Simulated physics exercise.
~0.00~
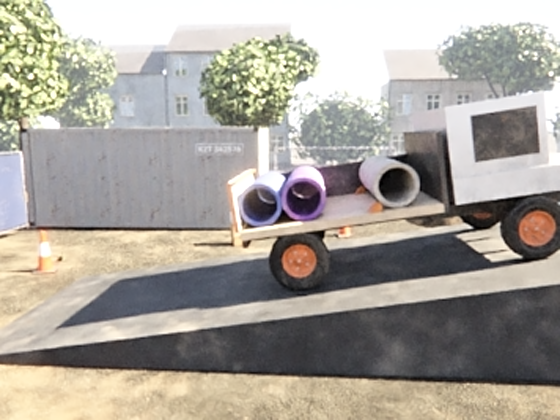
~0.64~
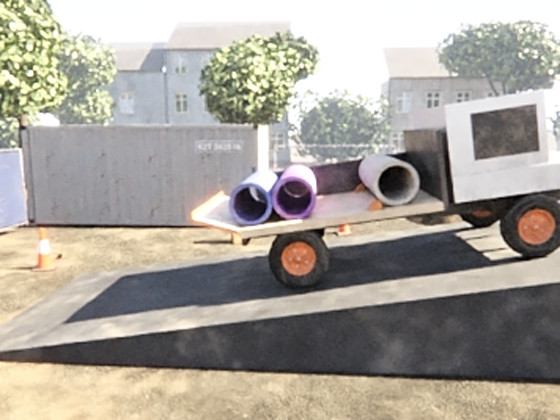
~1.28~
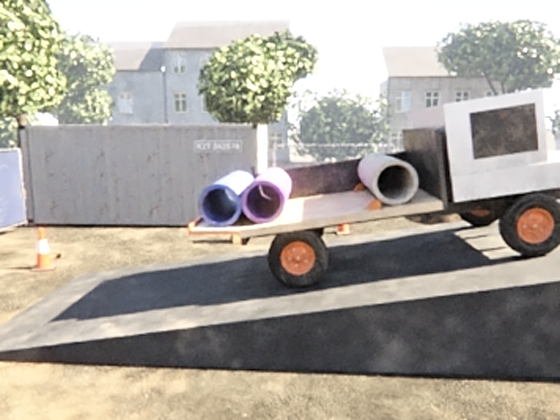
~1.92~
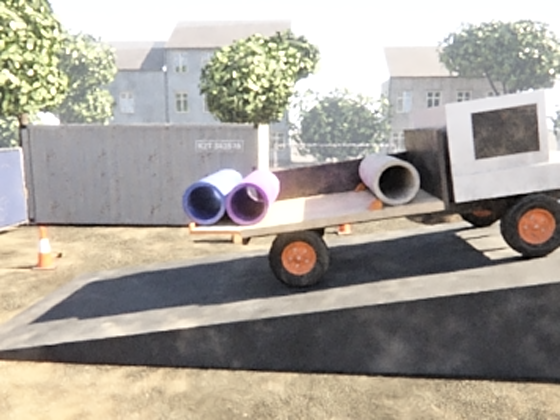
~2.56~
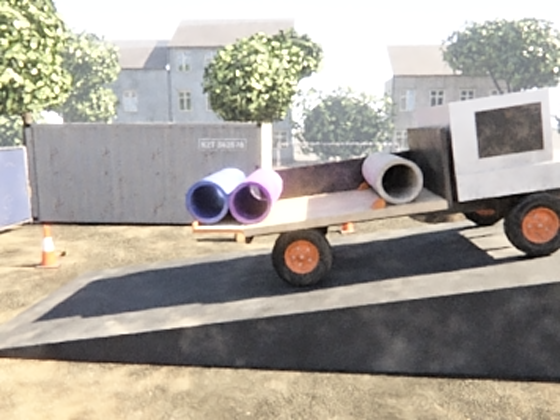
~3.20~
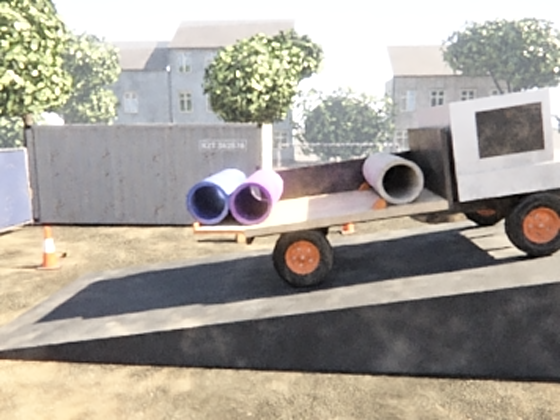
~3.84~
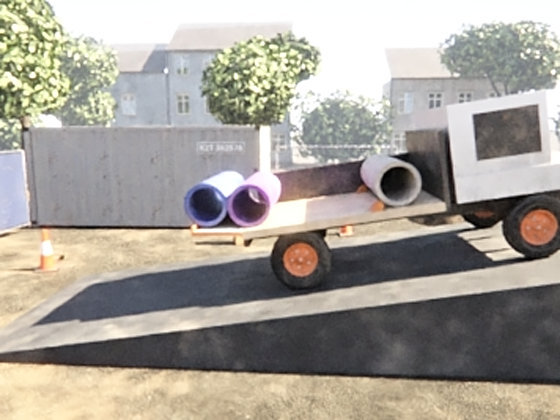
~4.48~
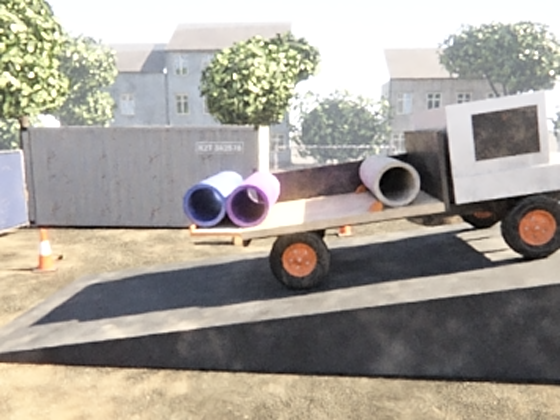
Pick-up on a ramp lowering its tailgate, blue and purple pipes rolling left and stopping near the tail, grey pipe staying put.
